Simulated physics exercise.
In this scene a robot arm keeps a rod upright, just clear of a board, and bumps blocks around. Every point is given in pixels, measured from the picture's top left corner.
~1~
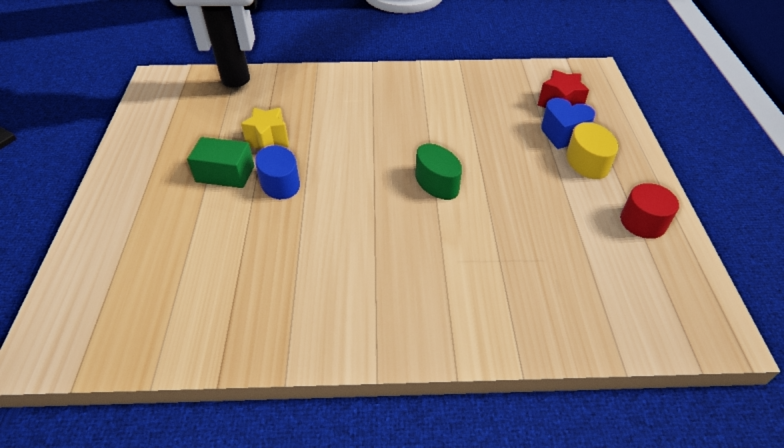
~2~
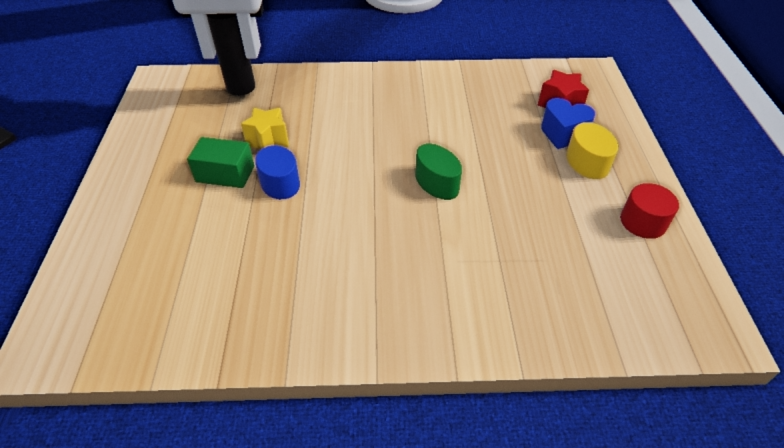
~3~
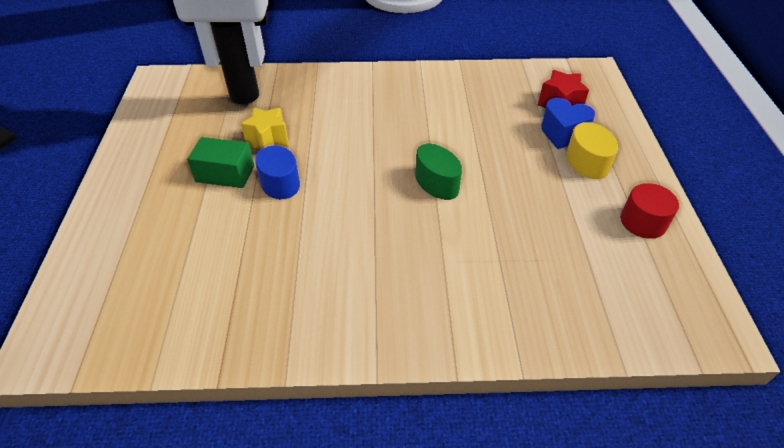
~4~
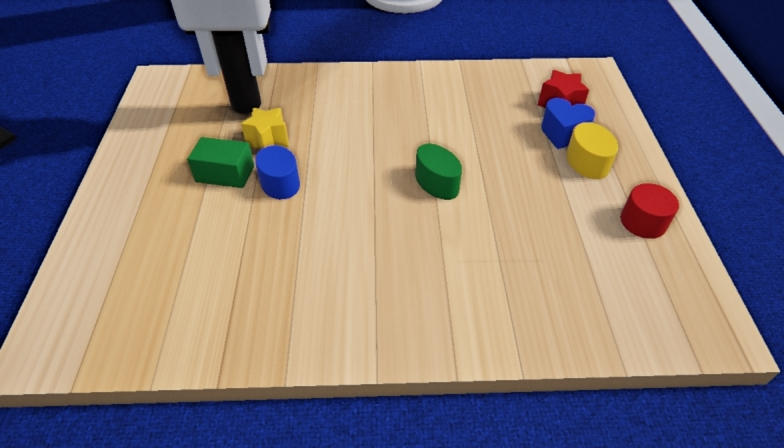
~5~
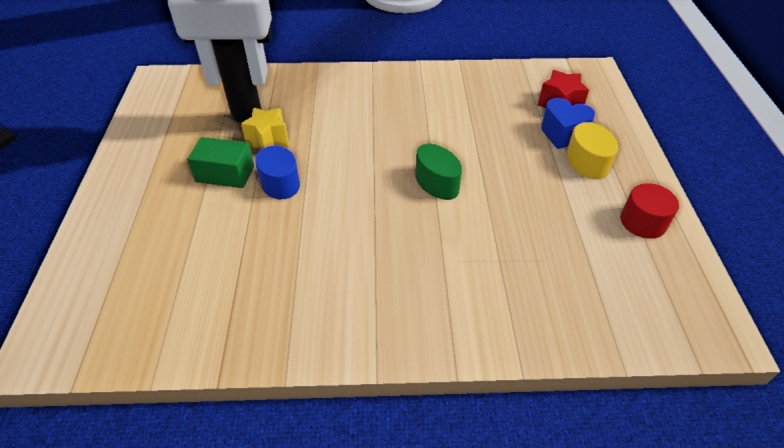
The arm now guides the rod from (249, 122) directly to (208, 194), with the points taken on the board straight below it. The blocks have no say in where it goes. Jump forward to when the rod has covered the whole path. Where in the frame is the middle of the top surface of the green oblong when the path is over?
At pixel (203, 196).
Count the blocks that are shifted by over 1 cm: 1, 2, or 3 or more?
The push will move one block.
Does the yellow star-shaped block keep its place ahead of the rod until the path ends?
Going by the path, no.
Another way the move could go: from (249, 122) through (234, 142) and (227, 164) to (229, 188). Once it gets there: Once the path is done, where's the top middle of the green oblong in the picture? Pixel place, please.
It sits at (217, 191).
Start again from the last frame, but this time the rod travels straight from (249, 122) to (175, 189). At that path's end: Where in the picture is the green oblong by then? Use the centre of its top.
The middle of the upper face of the green oblong will lie at about (212, 165) in the picture.
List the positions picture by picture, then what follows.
In the first picture, rod's lower end (236, 80); green oblong (218, 150); yellow star-shaped block (264, 118); blue elliptical block (275, 160).
In the second picture, rod (241, 88); blocks still.
In the third picture, rod (245, 96); blocks still.
In the fourth picture, rod (246, 105); blocks still.
In the fifth picture, rod (247, 114); green oblong (218, 150); yellow star-shaped block (264, 118); blue elliptical block (275, 160).
On the path given first. One third of the way, rod (234, 136); yellow star-shaped block (265, 121).
Two thirds of the way, rod (220, 160); green oblong (211, 169), turned 15° anticlockwise; yellow star-shaped block (265, 121), turned 15° anticlockwise.
At the end, rod (205, 186); green oblong (203, 196), turned 40° anticlockwise; yellow star-shaped block (265, 121), turned 15° anticlockwise; blue elliptical block still.
